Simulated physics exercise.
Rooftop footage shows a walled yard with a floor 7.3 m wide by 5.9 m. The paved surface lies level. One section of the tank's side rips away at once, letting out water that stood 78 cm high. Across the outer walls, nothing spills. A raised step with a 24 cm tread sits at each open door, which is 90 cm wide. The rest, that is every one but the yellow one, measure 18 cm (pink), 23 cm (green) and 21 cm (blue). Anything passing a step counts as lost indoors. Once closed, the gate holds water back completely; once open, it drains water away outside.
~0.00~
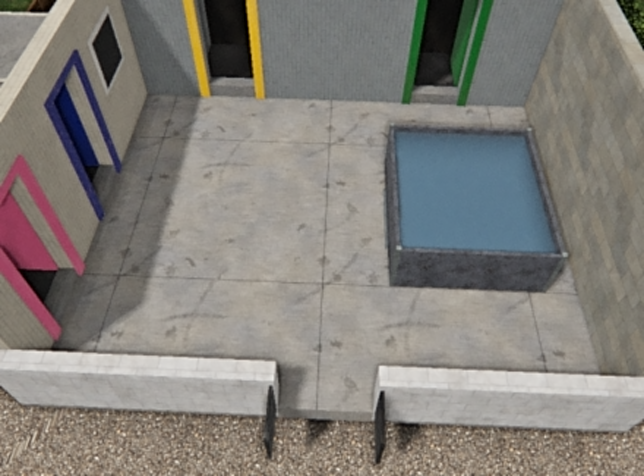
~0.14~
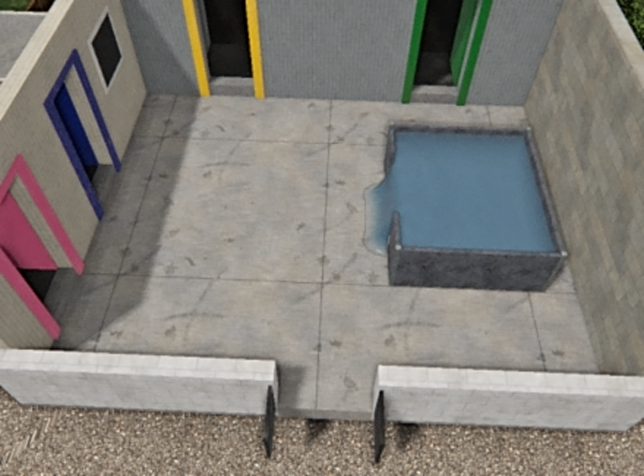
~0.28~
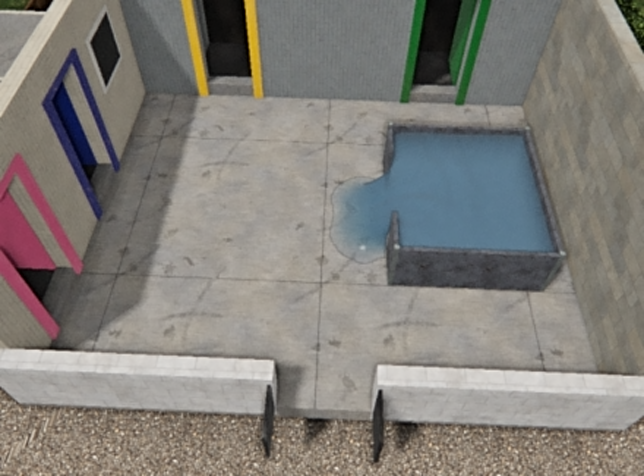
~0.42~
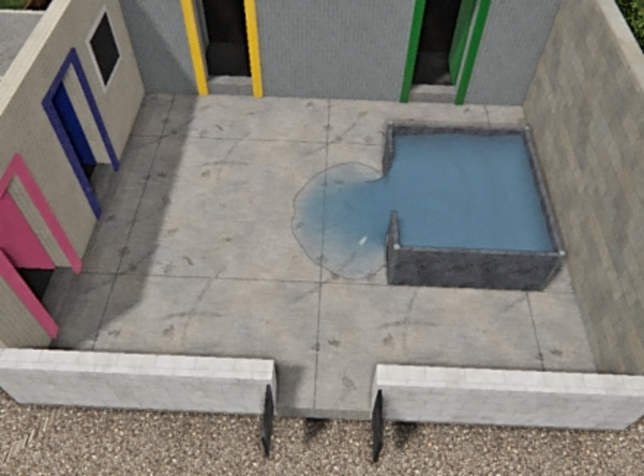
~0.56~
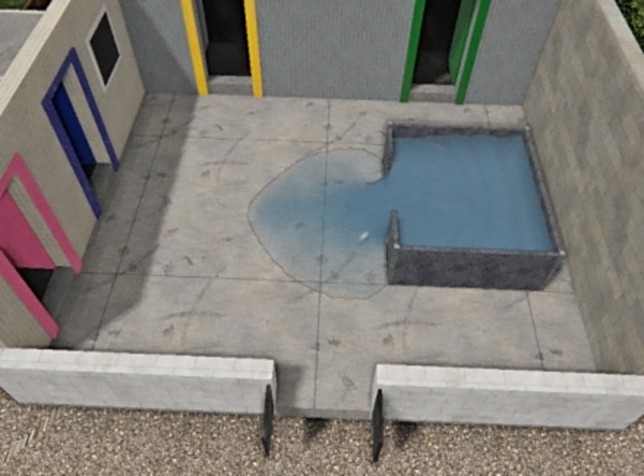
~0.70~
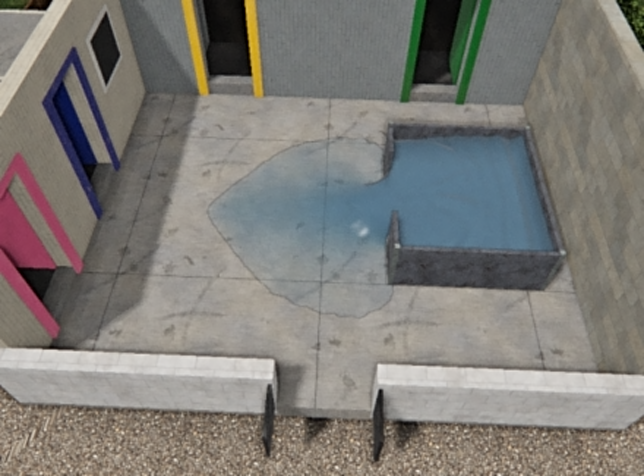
In a walled yard with pink, blue, yellow and green doorways, a raised grey tank stands full of still blue water at the right. A gap opens in its left side and water pours onto the pale floor, spreading leftward in a widening, thinning sheet that reaches past the middle of the yard.
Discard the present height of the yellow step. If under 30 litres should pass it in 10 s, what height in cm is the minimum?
The minimum is around 12 cm.
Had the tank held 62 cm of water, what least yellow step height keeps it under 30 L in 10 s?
Step height: Approx. 9.0 cm.
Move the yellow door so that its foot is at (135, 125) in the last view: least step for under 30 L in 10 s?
Something near 19 cm.
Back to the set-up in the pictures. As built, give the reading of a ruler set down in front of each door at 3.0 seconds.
Centimetres: Pink = 26, green = 0, blue = 26, yellow = 12.
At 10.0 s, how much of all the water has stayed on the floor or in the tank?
Water still present: Approx. 96 %.
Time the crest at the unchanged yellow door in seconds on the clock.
Around 3.8 seconds.
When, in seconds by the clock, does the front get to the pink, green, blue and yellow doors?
Pink 1.6 seconds, green 5.5 seconds, blue 1.1 seconds, yellow 1.8 seconds.
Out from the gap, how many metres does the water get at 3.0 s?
Close to 5.4 metres, I'd say.
After 1.4 s water covers 45 % of the floor, deepest (46 cm) near (382, 219); it has not reached the yellow door.
After 3.0 s water covers 60 % of the floor, deepest (36 cm) near (39, 377); 12 cm at the yellow door, 0 litres in over its 26 cm step.
After 10.0 s water covers 95 % of the floor, deepest (17 cm) near (530, 148); 10 cm at the yellow door, 0 litres in over its 26 cm step.
At the yellow door as built, the water arrived by 1.8 s and peaked near 19 cm at 3.8 s.
With a step of 10 cm, 61 litres would have come in within the 10 s; with 13.5 cm, 15 litres. So under 30 litres takes about 12 cm.
